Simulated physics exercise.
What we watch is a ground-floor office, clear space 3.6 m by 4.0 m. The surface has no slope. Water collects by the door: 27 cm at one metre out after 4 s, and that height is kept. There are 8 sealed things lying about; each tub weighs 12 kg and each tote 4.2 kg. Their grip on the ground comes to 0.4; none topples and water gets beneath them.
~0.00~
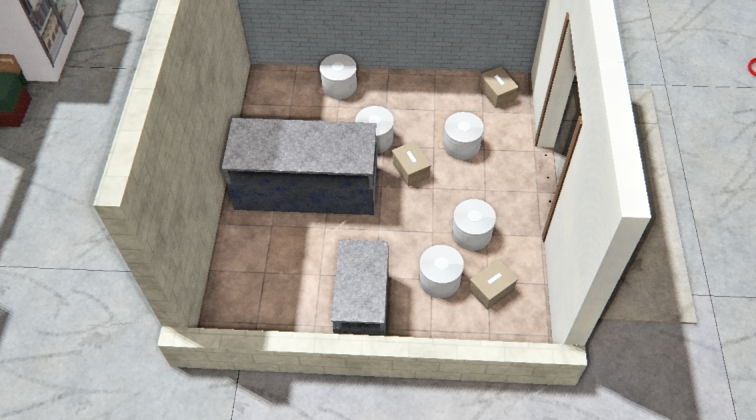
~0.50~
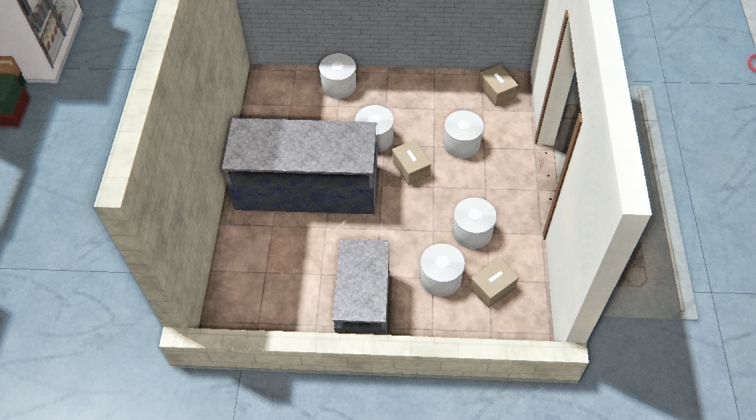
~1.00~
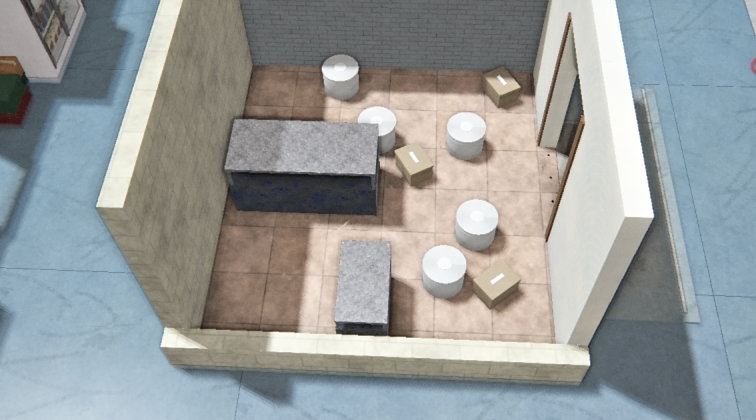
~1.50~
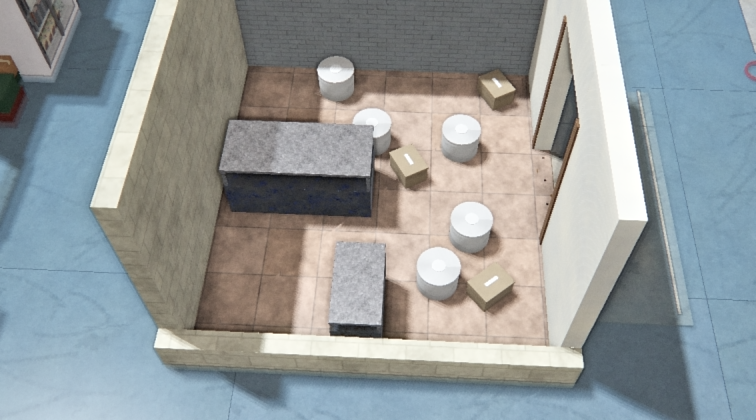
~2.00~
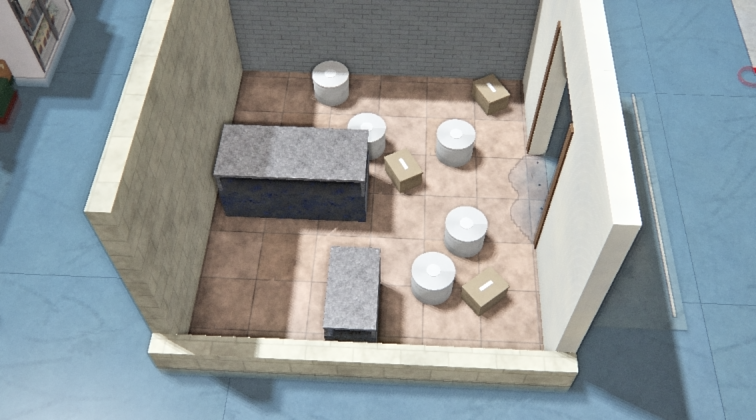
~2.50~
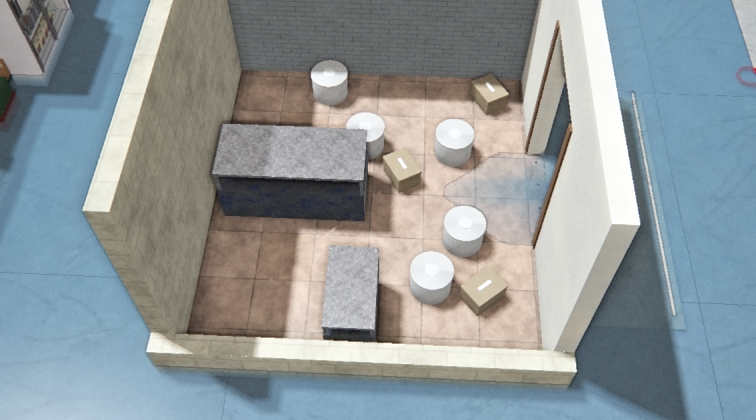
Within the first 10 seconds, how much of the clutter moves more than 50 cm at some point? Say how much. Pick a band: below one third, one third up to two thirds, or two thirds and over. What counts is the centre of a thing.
The share is two thirds and over.
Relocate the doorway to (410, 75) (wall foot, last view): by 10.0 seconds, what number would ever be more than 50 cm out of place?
The answer then is 7.
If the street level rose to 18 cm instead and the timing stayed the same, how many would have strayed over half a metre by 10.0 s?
7.
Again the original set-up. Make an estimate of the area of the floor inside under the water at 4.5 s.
Wet area: Approx. 7.0 m2.
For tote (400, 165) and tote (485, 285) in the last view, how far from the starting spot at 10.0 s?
140 cm, 100 cm.
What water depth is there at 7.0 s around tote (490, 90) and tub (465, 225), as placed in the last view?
Roughly 3 and 9 cm.
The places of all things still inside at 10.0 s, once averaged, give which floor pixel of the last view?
That lands at roughly (339, 183).
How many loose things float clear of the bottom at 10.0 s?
At that point I count 7.
After 3.5 s 0 of 8 are over 50 cm from their spots; 0 afloat.
After 4.5 s 1 of 8 are over 50 cm from their spots; 1 afloat.
After 7.0 s 6 of 8 are over 50 cm from their spots; 6 afloat.
After 10.0 s 8 of 8 are over 50 cm from their spots, and 8 have been at some point; 7 afloat.
